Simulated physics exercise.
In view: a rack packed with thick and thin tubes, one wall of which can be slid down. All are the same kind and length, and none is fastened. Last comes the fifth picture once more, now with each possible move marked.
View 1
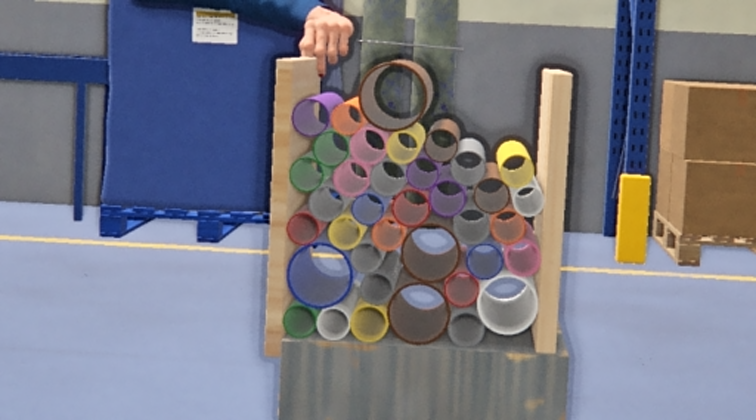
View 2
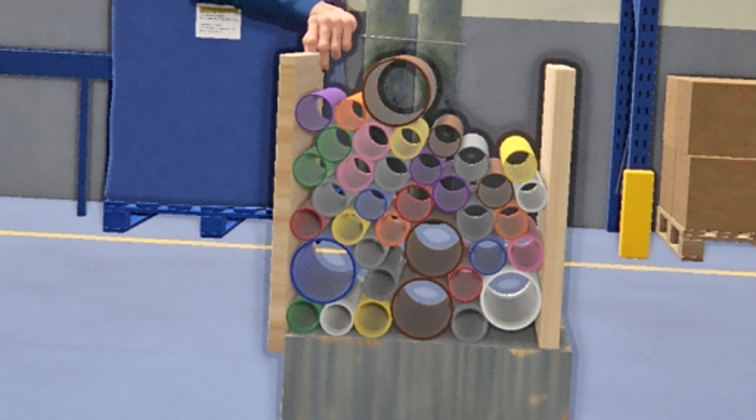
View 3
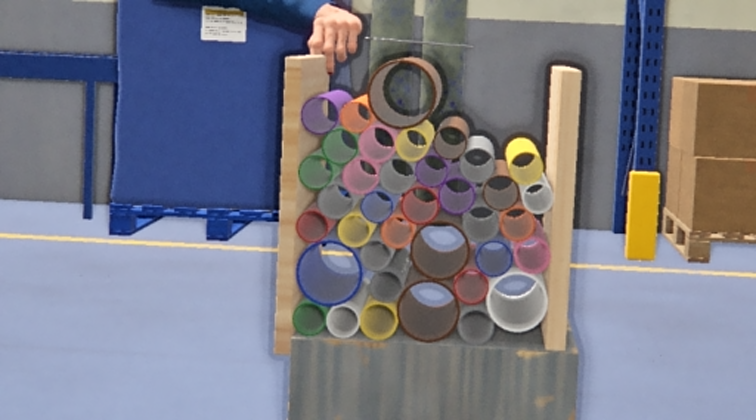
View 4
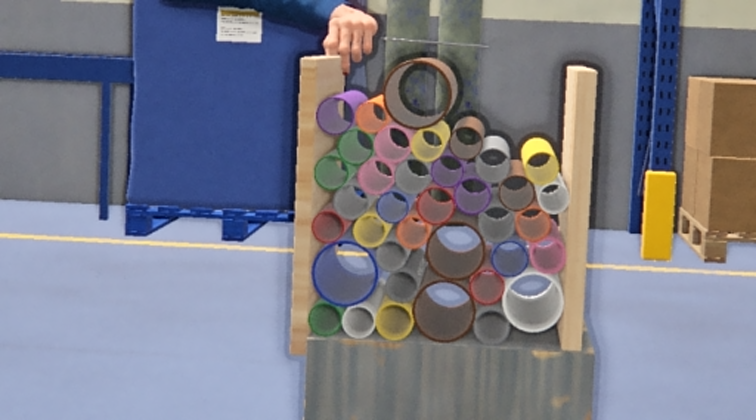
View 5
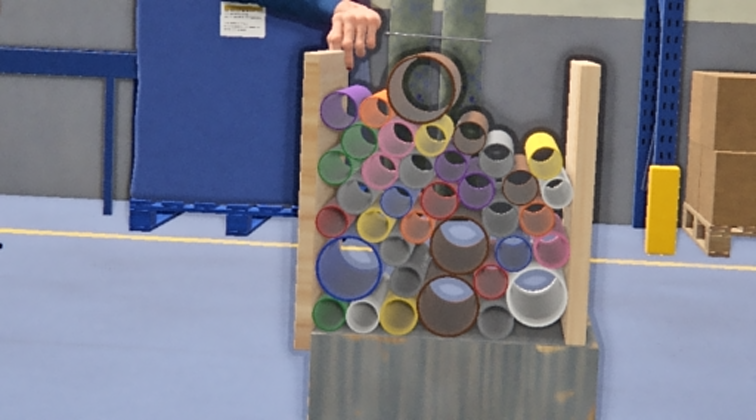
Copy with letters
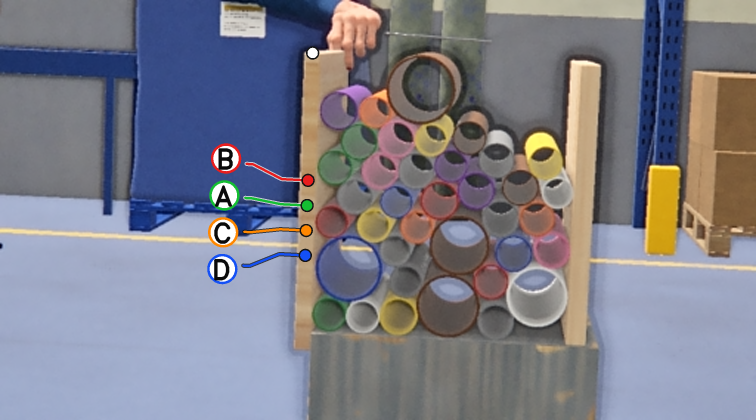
A hand at the upper left rests on top of the left wooden board and stays almost still, while the view wobbles slightly and the whole rack drifts a little to the right. Seen from the front in a warehouse, thick and thin tubes in purple, green, blue, brown, yellow and grey lie stacked between two upright boards. Behind them stand blue panels, a yellow post and brown boxes, and the tubes keep their places.
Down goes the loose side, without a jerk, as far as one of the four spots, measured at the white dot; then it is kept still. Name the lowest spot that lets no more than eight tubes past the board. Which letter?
It can be let down to C.
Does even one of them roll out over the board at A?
Yes, at A.
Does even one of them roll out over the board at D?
Yes, at D.
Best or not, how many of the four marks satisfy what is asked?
Three of the four.
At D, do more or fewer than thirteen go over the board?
It loses fewer than thirteen.
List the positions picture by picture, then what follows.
In the first picture, a green tube (300, 321); a blue tube (320, 276); a brown tube (431, 253).
In the second picture, a brown tube (434, 249); a grey tube (329, 199).
In the third picture, a grey tube (481, 224); a brown tube (501, 193).
In the fourth picture, a grey tube (492, 166); an orange tube (371, 117).
In the fifth picture, side board (323, 189); a green tube (329, 314); a blue tube (349, 269).
On the marked copy, A at (307, 205); B at (308, 180); C at (306, 231); D at (305, 256); the white dot at (312, 53).
With C. Early on, top of the board (319, 128).
Further on, top of the board (316, 212).
At the end, top of the board (315, 230), about four out over the board.
As for the rest, A three out over the board; B one out over the board; D nine out over the board.
